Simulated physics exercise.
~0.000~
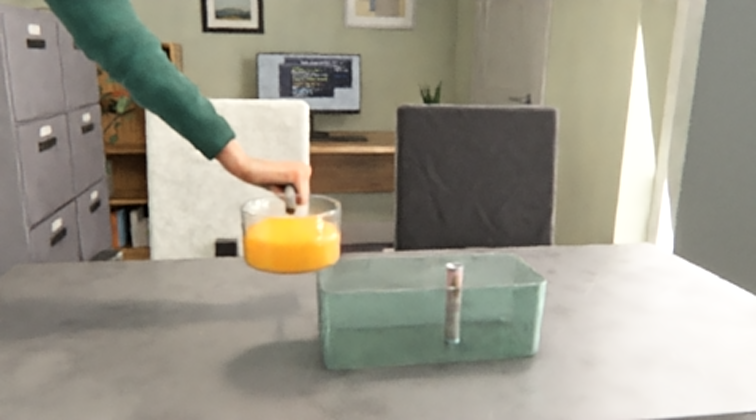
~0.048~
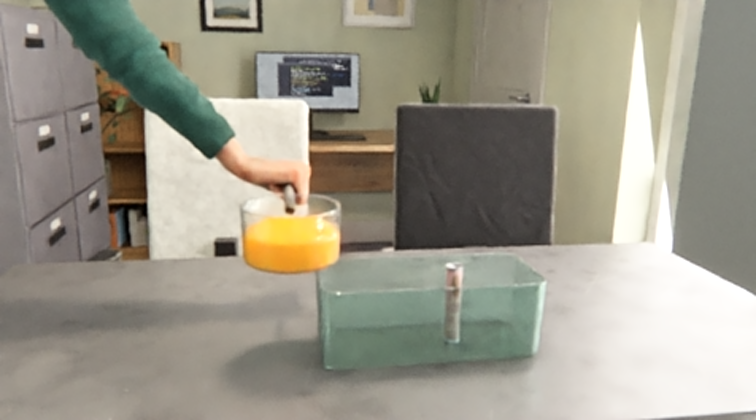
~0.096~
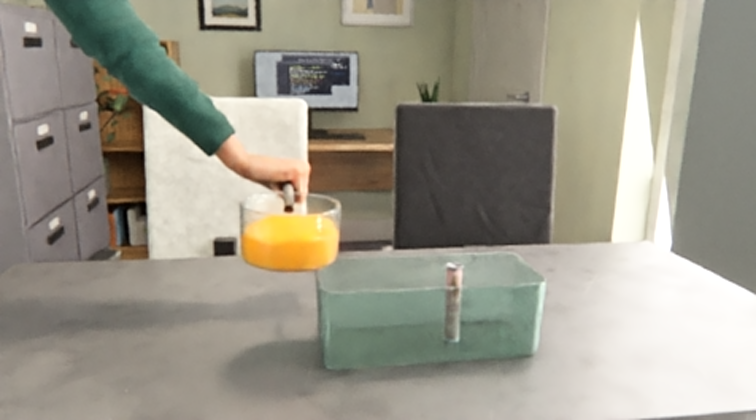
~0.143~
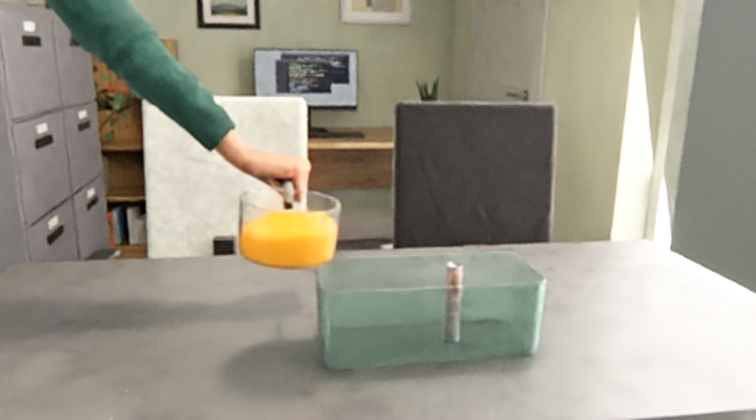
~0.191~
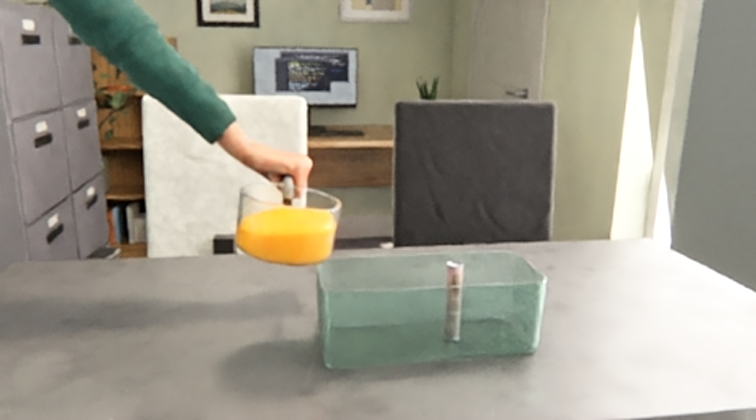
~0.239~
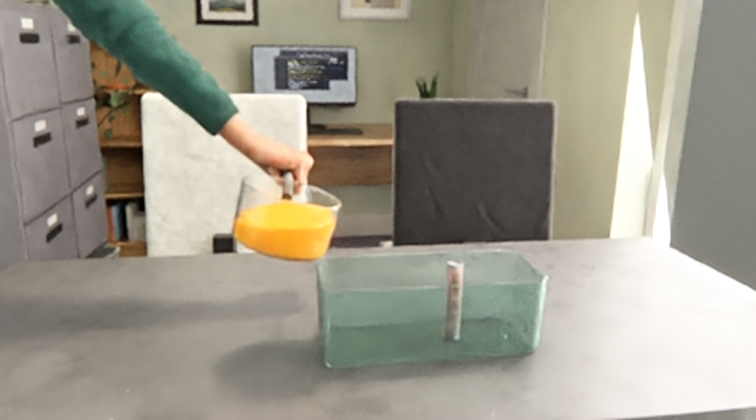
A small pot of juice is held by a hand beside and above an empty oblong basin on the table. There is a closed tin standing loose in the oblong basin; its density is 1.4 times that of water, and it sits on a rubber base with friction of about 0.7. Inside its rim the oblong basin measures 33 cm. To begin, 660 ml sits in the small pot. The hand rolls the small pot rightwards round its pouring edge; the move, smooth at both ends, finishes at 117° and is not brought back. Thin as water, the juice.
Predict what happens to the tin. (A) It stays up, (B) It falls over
The answer is A.
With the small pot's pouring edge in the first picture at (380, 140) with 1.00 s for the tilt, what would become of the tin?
Then it tips over.
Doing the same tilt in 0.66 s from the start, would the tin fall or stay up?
In that case the tin overturns.
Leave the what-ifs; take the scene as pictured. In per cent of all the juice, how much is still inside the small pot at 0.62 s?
Near 66 in a hundred.
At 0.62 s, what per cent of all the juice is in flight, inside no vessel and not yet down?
Roughly 32 percent.
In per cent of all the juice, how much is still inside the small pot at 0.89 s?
Around 8 in a hundred.
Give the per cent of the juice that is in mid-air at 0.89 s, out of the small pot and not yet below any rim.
Some 18 per cent.
After 0.62 s the tilt is 80° and 67 per cent is still to pour; the tin stands where it began.
After 0.89 s the tilt is 114° and 8 per cent is still to pour; the tin stands where it began.
After 1.18 s the tilt is 117° and 0 per cent is still to pour; the tin stands where it began.
After 1.50 s the tilt is 117° and 0 per cent is still to pour; the tin stands where it began.
In the end the tin stands where it began.
